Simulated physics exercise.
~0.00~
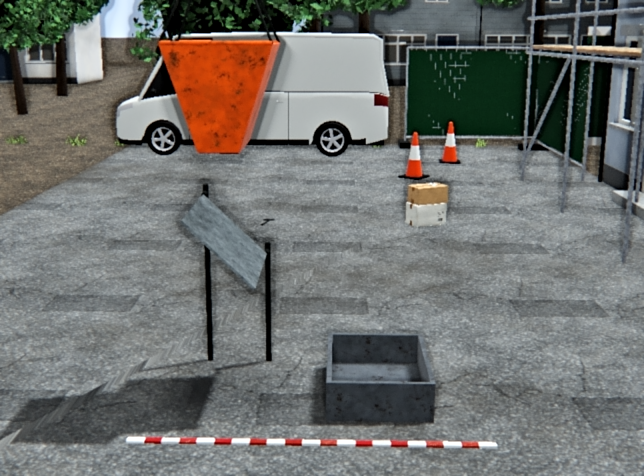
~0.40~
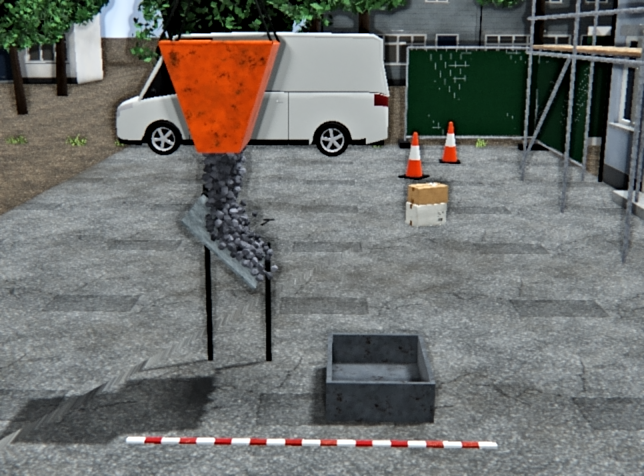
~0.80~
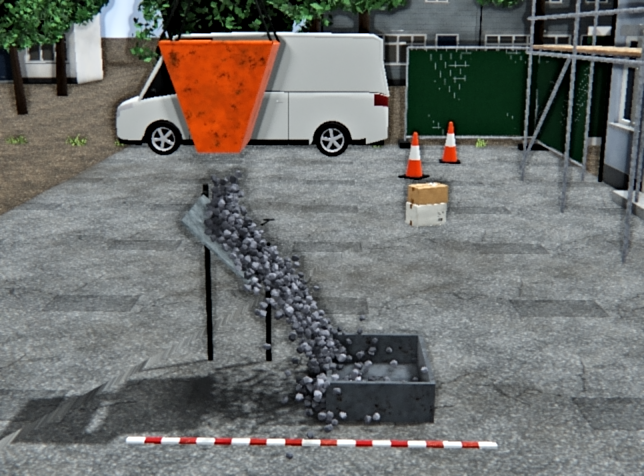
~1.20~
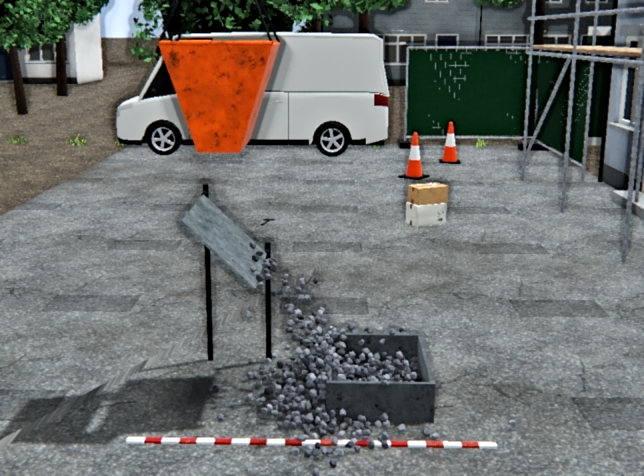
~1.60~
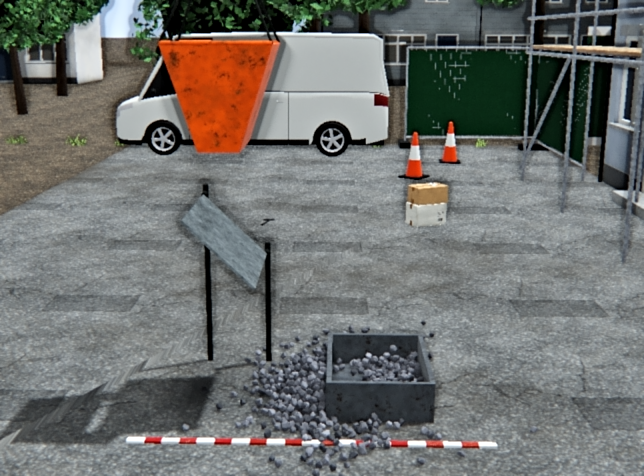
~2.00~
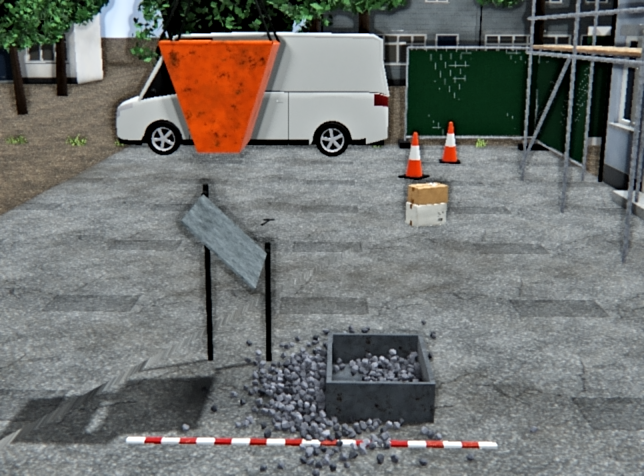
A paved yard is seen from the side by a still camera, with a white van, green fencing, scaffolding and two traffic cones behind. An orange hopper hangs above a tilted grey steel plate on black posts, while an open grey bin sits lower right behind a red and white striped staff. Grey crushed stones pour from the hopper onto the plate, then slide down to the right and tumble towards the bin. The hopper empties and the plate clears. The stones settle with some inside the bin, but most lie on the paving, heaped chiefly to its left.
